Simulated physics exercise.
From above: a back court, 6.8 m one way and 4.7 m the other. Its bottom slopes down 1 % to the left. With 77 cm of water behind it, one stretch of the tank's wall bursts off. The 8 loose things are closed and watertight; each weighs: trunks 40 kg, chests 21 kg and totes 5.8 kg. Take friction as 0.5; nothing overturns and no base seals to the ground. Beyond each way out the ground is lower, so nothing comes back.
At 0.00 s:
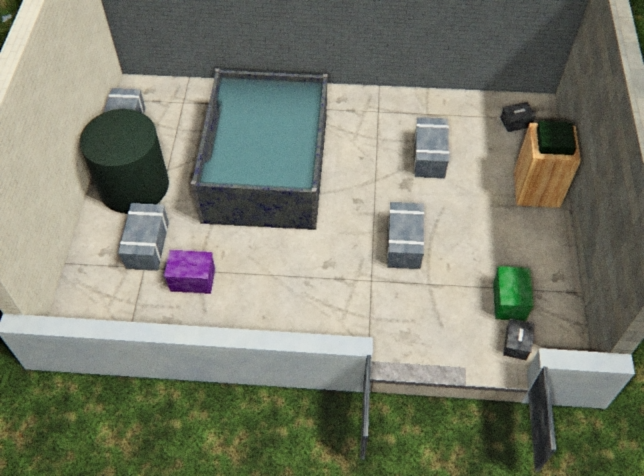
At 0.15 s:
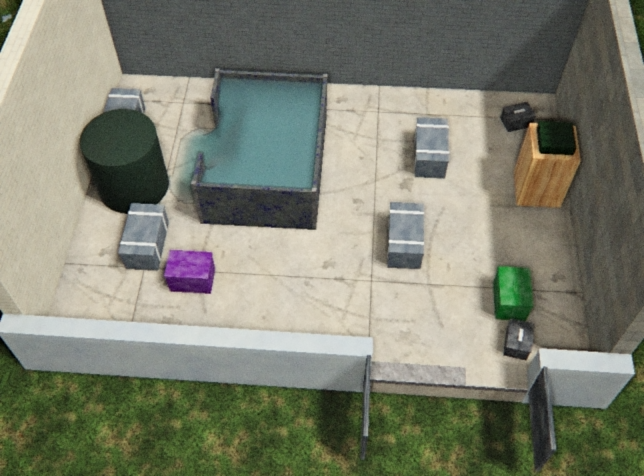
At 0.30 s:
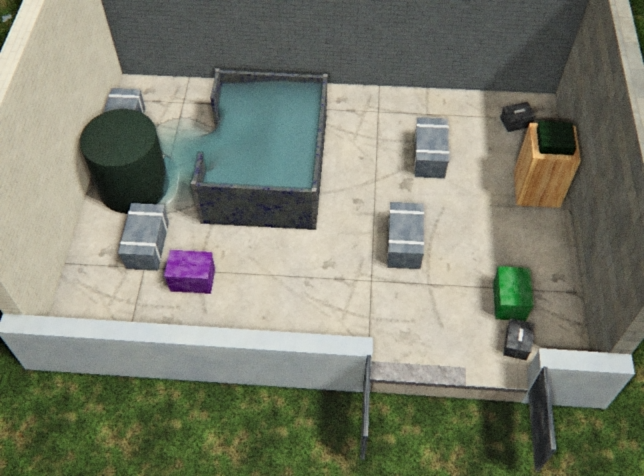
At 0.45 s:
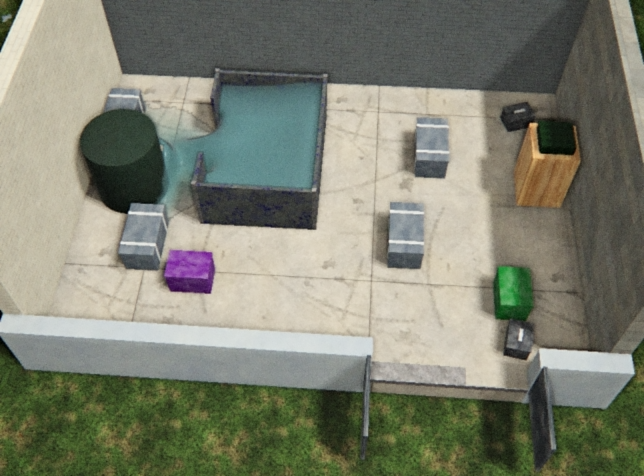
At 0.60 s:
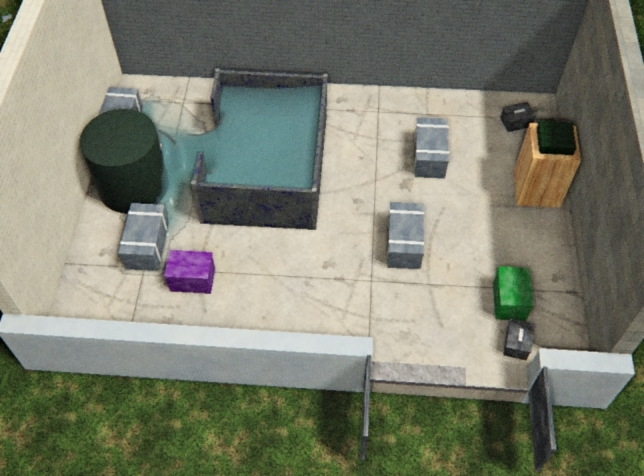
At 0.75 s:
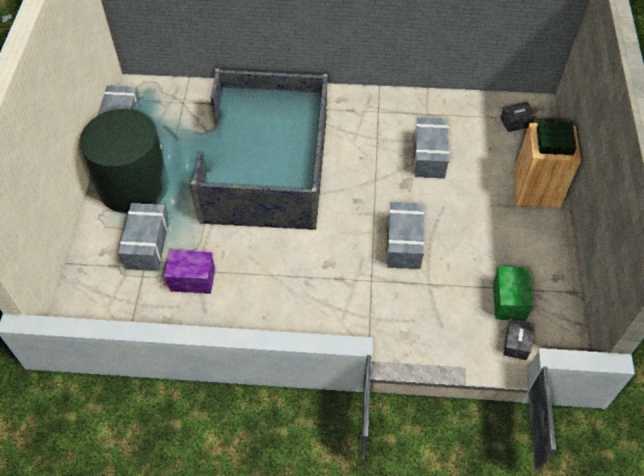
The clip opens on a walled yard seen from above, with a full tank of water, a dark green cylinder, and several boxes standing still. Part of the tank's left wall gives way, and water pours out toward the cylinder. It spreads around the cylinder and the nearby gray boxes, while the purple box stays put.
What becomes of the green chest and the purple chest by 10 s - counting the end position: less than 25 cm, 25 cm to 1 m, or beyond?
The green chest stays put; the purple chest ends far away.
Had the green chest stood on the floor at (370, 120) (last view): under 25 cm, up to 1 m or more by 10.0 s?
It is nudged along.
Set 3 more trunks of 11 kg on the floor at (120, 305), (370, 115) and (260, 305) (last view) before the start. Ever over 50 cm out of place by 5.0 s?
In turn: Short of it, more, over.
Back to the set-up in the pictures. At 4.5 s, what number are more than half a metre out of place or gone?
By then 3.
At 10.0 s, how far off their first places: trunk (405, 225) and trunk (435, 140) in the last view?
In turn: 0 cm, 0 cm.
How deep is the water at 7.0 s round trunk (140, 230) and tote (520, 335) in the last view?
About 8 and 4 cm.
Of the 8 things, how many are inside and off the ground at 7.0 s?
2 of them.
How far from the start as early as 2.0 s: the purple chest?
Roughly 80 cm by then.
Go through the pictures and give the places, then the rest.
In the first picture, the green chest at (516, 286), on the bottom; the purple chest at (189, 264), on the bottom; 3.0 m2 under water; 0 of 8 have shifted.
In the second picture, the green chest at (516, 286), on the bottom; the purple chest at (189, 264), on the bottom; 3.7 m2 under water; 0 of 8 have shifted.
In the third picture, the green chest at (516, 286) rests on the ground; the purple chest at (189, 264) rests on the ground; water covers 4.4 m2; 0 of 8 have shifted.
In the fourth picture, the green chest at (516, 286), on the bottom; the purple chest at (189, 264) rests on the ground; water covers 4.8 m2; 0 of 8 have shifted.
In the fifth picture, the green chest at (516, 286), on the bottom; the purple chest at (189, 264), on the bottom; 5.2 m2 under water; 1 of 8 have shifted.
In the sixth picture, the green chest at (516, 286) rests on the ground; the purple chest at (189, 264), on the bottom; water covers 6.2 m2; 1 of 8 have shifted.
After 2.0 s the green chest is near (516, 286), 0.0 m from its start, aground; the purple chest is near (193, 319), 0.8 m from its start, aground; 0 of 8 are out; 1 afloat.
After 4.5 s the green chest is near (516, 286), 0.0 m from its start, aground; the purple chest is near (312, 309), 1.7 m from its start, aground; 0 of 8 are out; 2 afloat.
After 7.0 s the green chest is near (516, 286), 0.0 m from its start, aground; the purple chest is near (337, 304), 2.0 m from its start, aground; 0 of 8 are out; 2 afloat.
After 10.0 s the green chest is near (516, 286), 0.0 m from its start, aground; the purple chest is near (341, 304), 2.0 m from its start, aground; 0 of 8 are out; 0 afloat.
